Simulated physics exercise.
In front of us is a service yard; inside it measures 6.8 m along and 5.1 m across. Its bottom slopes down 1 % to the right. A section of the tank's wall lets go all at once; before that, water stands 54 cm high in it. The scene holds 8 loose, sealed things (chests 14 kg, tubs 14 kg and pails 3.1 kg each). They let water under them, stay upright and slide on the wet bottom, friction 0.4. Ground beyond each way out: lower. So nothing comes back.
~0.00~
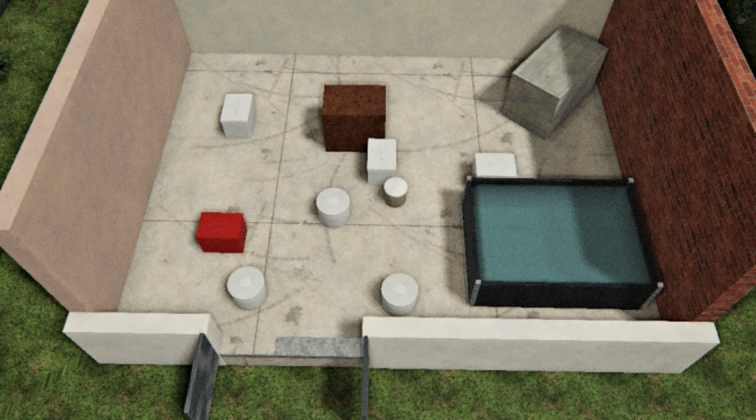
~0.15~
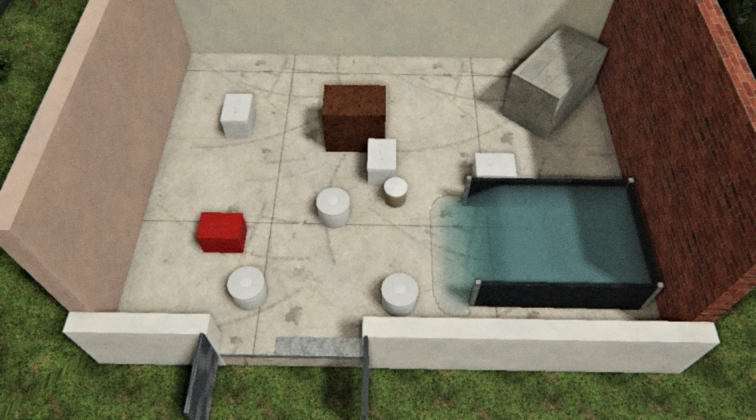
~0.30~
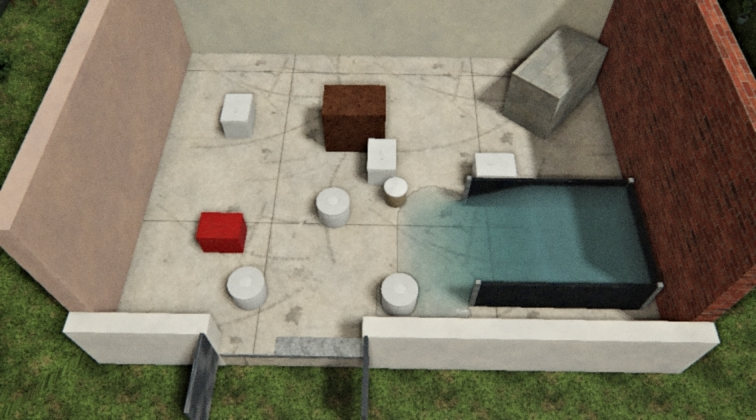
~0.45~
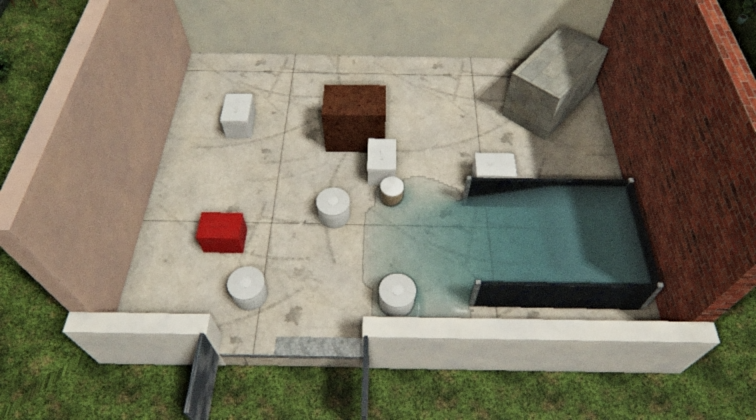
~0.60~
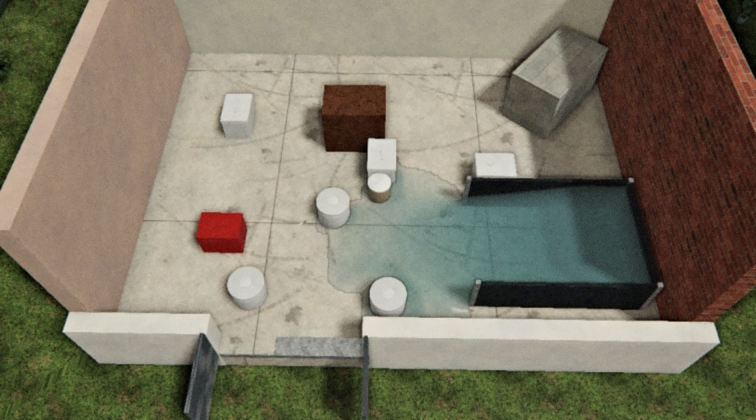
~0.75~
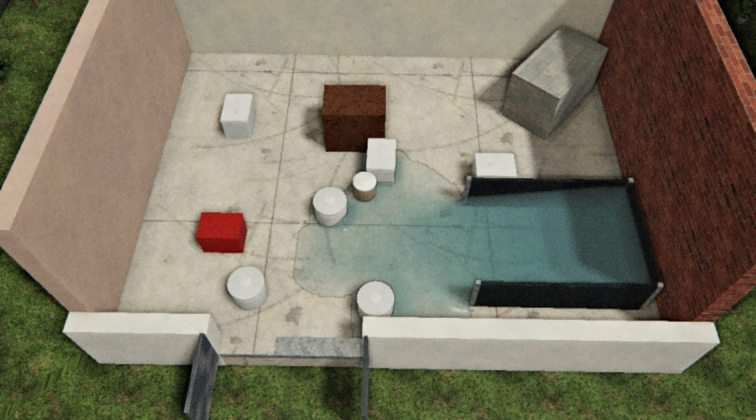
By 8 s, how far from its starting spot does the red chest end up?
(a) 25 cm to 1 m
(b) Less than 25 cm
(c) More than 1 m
c.
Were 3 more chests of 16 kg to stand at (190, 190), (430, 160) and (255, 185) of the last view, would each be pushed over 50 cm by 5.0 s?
In turn: Past it, under, more.
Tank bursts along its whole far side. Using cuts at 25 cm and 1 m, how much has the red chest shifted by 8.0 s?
The red chest remains where it was.
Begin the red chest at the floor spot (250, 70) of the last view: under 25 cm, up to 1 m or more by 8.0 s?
In the end it is hauled off.
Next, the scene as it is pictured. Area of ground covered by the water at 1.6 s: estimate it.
Roughly 15 m2.
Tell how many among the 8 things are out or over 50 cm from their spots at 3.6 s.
It comes to 7.
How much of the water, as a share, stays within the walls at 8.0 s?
82 %.
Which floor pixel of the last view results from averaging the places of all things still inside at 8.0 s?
They average out to somewhere around (397, 121).
After 1.6 s the red chest is near (191, 222), 0.4 m from its start, aground; 0 of 8 are out; 0 afloat.
After 3.6 s the red chest is near (176, 188), 0.8 m from its start, afloat; 1 of 8 are out; 5 afloat.
After 5.6 s the red chest is near (276, 137), 1.6 m from its start, afloat; 1 of 8 are out; 5 afloat.
After 8.0 s the red chest is near (358, 79), 3.2 m from its start, aground; 1 of 8 are out; 2 afloat.
